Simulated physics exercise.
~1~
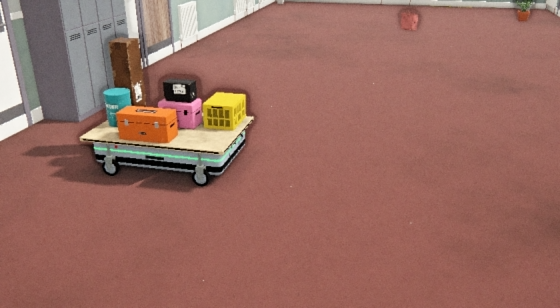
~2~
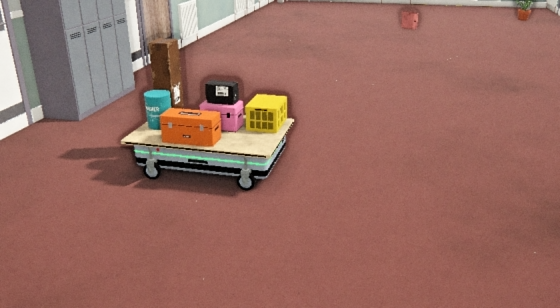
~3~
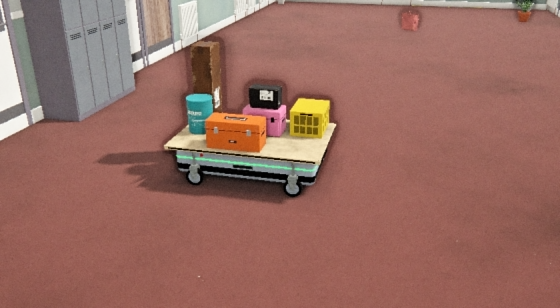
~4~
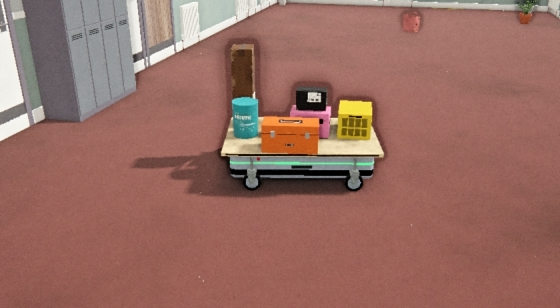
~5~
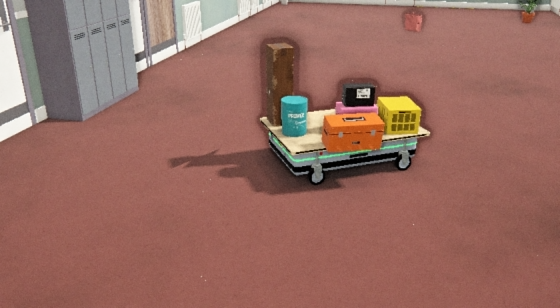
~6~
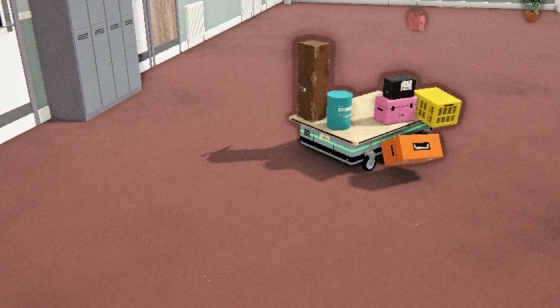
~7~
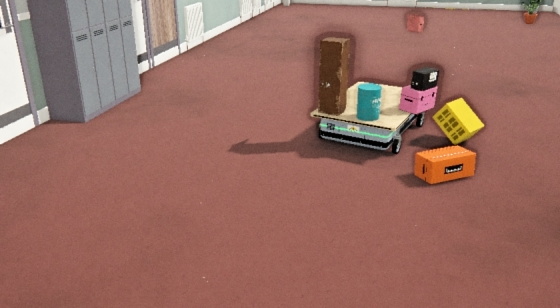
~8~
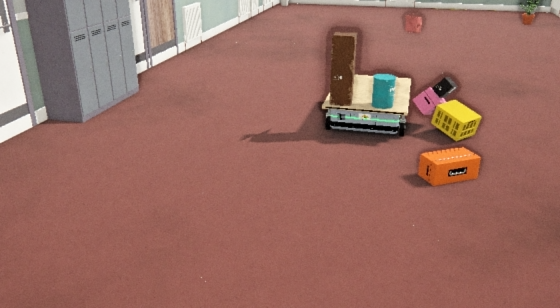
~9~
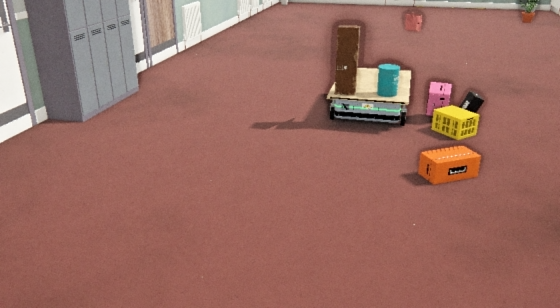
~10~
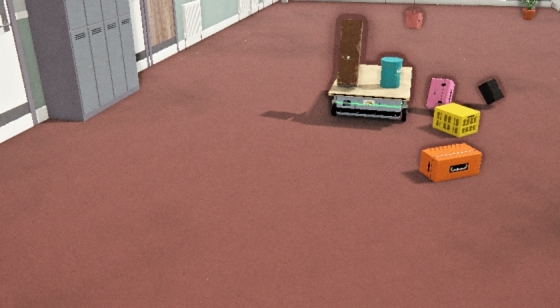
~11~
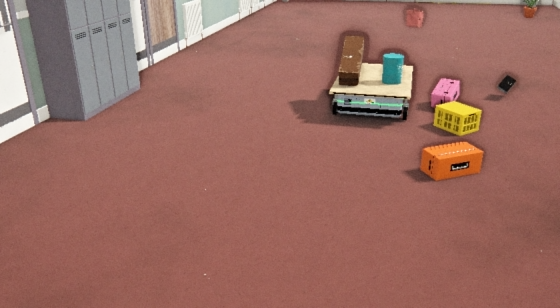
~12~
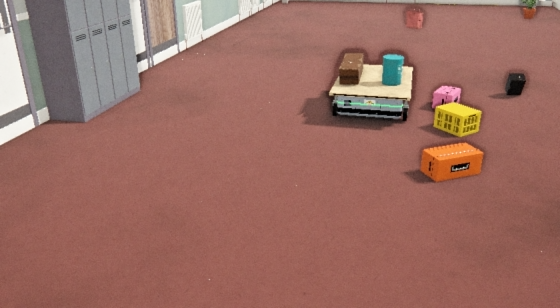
In this clip, a flat cart loaded with boxes and a turquoise pail rolls right and turns away, shedding an orange toolbox, a yellow crate, a pink toolbox and a black parcel onto the floor, then stops as the tall brown box topples on deck beside the upright pail.
